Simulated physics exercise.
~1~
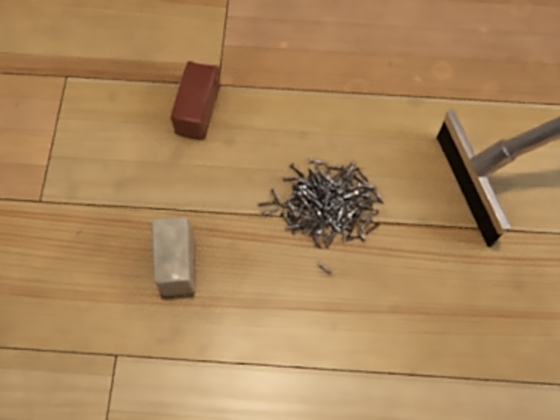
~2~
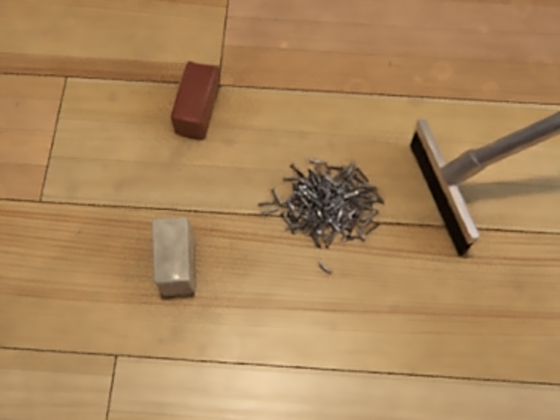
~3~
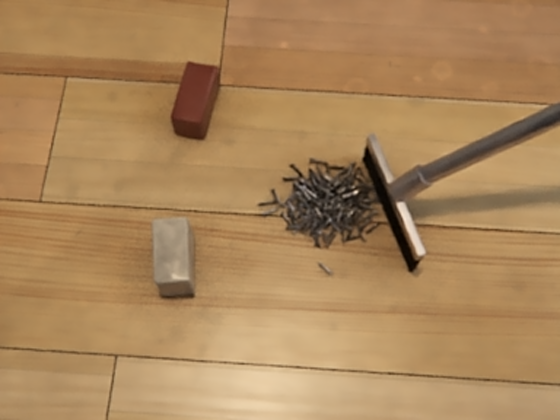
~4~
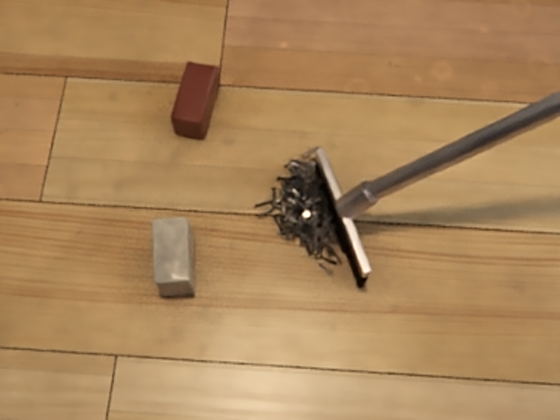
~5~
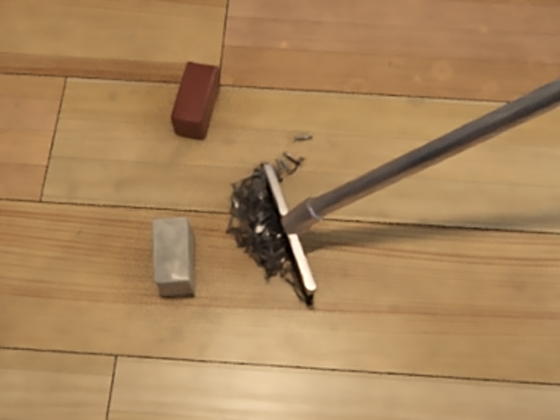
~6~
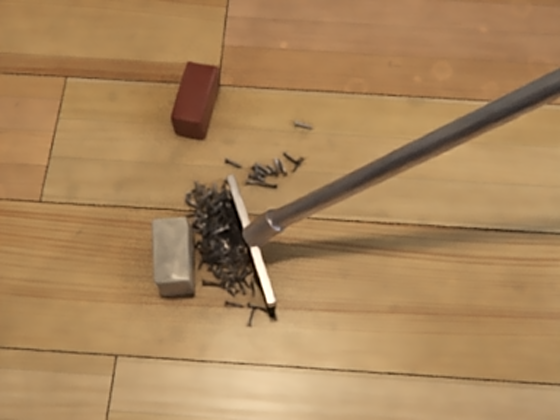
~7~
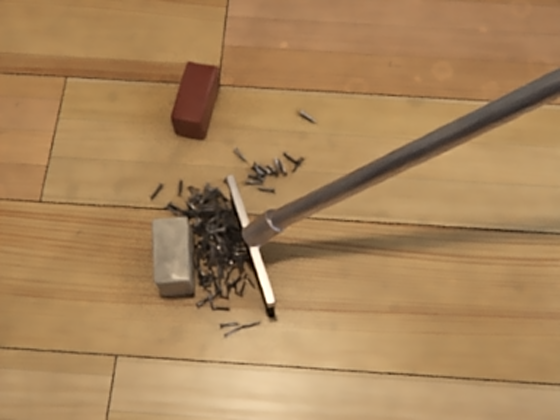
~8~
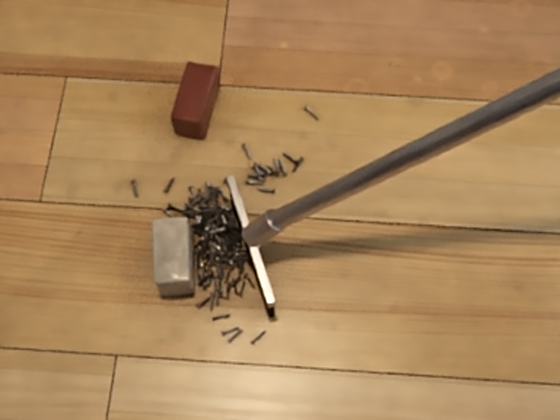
A squeegee pushes a pile of dark screws left until they bunch against the grey block.
